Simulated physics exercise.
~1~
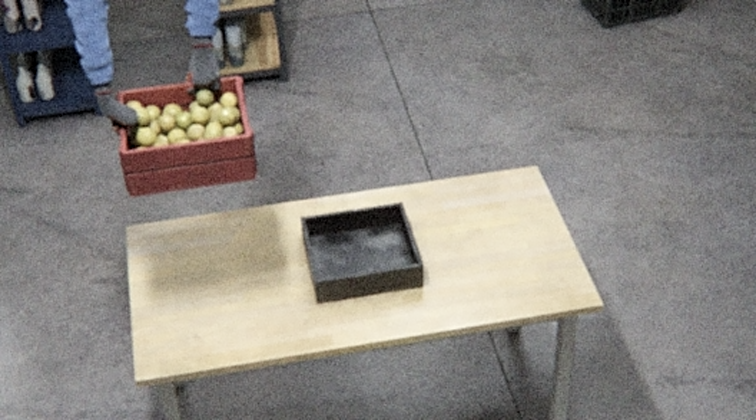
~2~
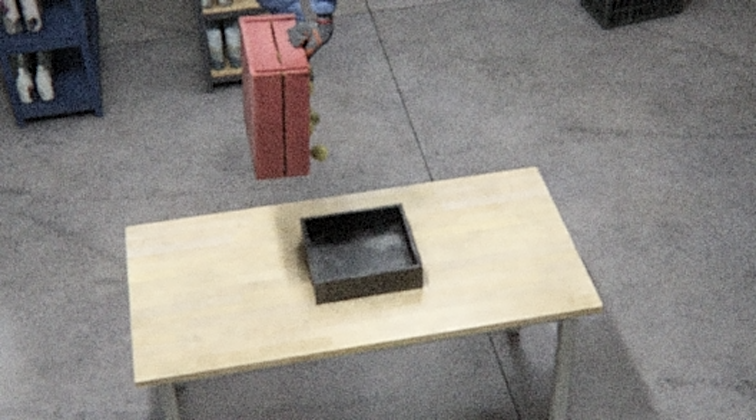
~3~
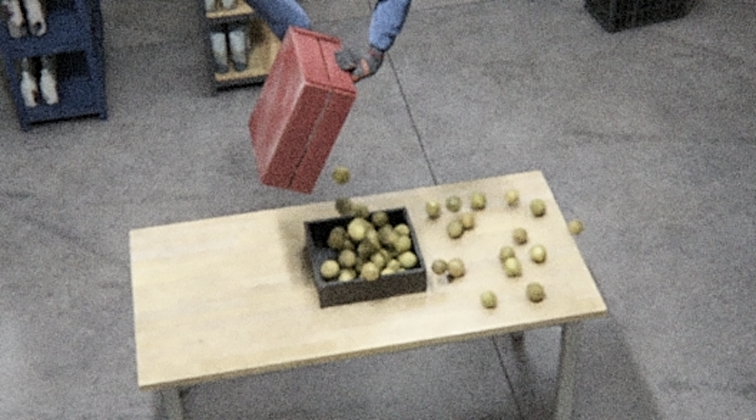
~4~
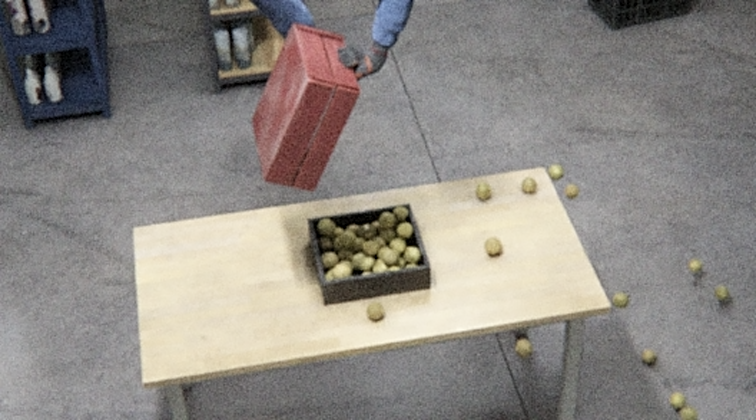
On a grey concrete floor with shelves at the upper left, seen from above by a slightly swaying camera, a pale wooden table holds an open, empty black carton. Gloved hands in blue sleeves hold a red box full of yellow apples above and behind the table's left side. The hands move the box right and tip it onto its side, then further over, pouring the apples down. Many land in the carton, while others scatter across the table's right half. Some roll off the edge onto the floor, leaving the carton full and a few apples still on the tabletop.
